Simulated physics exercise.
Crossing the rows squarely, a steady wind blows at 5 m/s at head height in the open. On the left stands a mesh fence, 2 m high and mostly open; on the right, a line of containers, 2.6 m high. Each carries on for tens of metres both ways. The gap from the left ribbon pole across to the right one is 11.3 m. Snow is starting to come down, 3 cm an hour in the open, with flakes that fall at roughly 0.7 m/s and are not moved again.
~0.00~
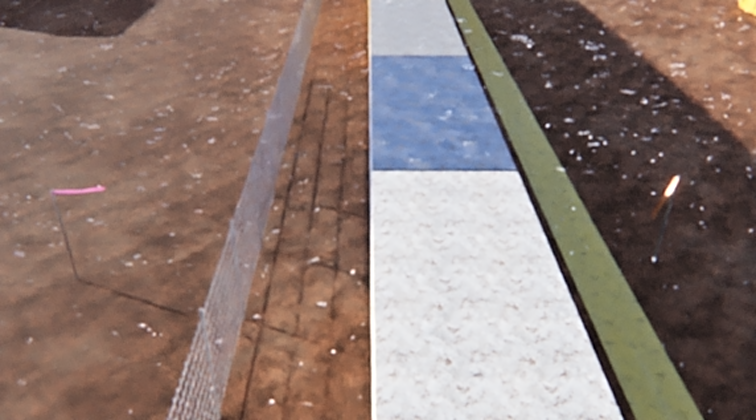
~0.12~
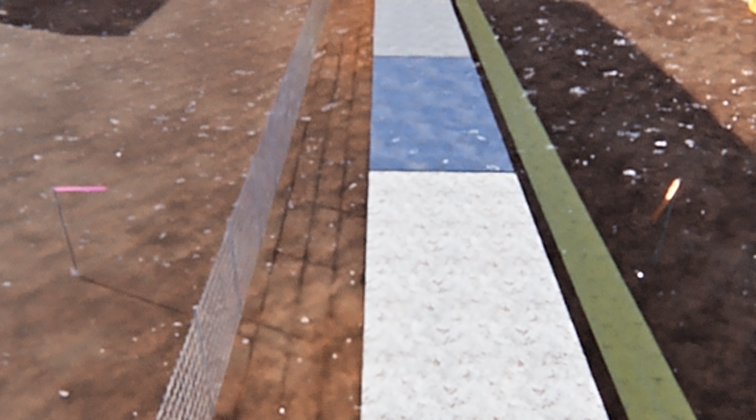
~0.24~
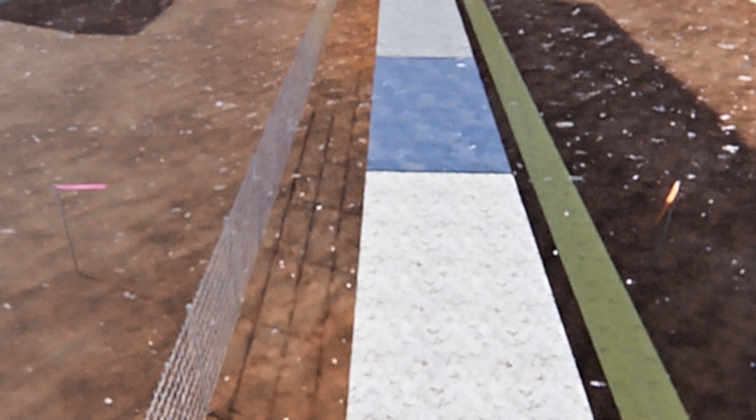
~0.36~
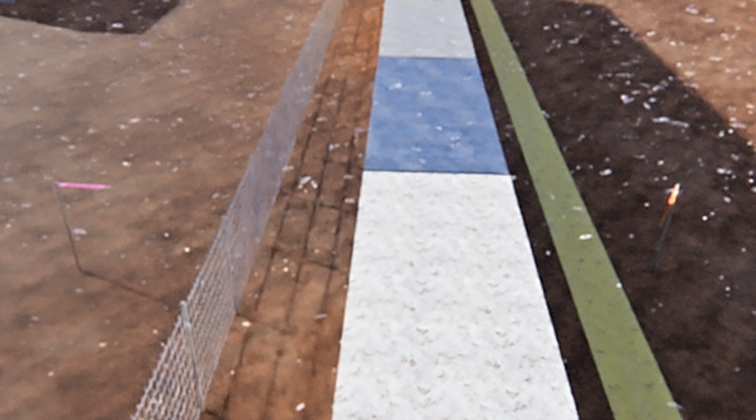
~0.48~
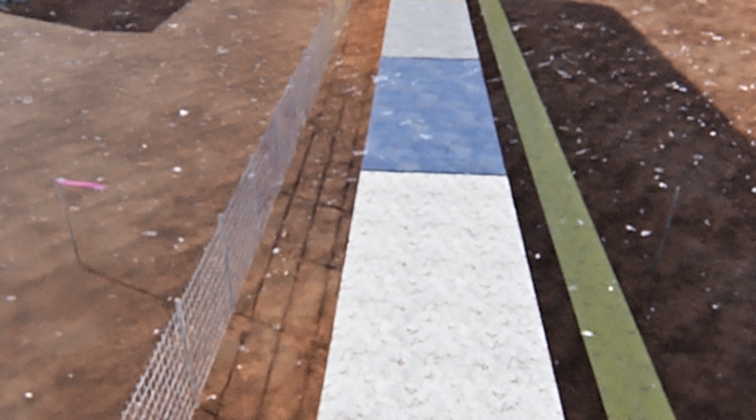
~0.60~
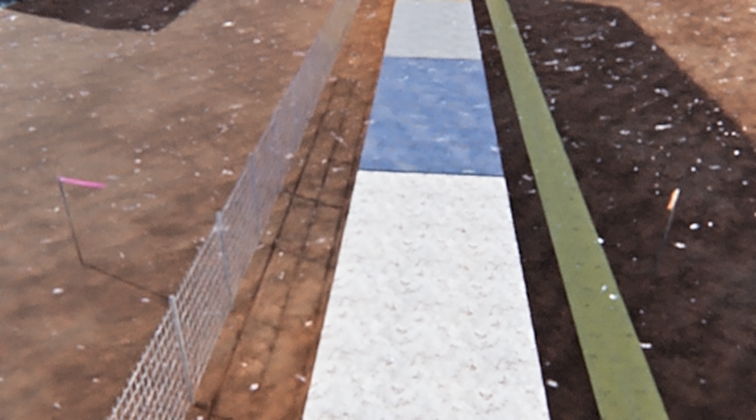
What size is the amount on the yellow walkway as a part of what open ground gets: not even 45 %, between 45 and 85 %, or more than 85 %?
From 45 to 85 %.
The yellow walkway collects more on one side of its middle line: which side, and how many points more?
The left-hand side, about 10 points ahead.
In 10 minutes the yellow walkway collects 4 mm against 5 mm in the open.
In 30 minutes the yellow walkway collects 11 mm against 15 mm in the open.
In 60 minutes the yellow walkway collects 21 mm against 30 mm in the open, so the yellow walkway has 71 % of the open amount; the left half of it has 77 %, the right half 65 %.
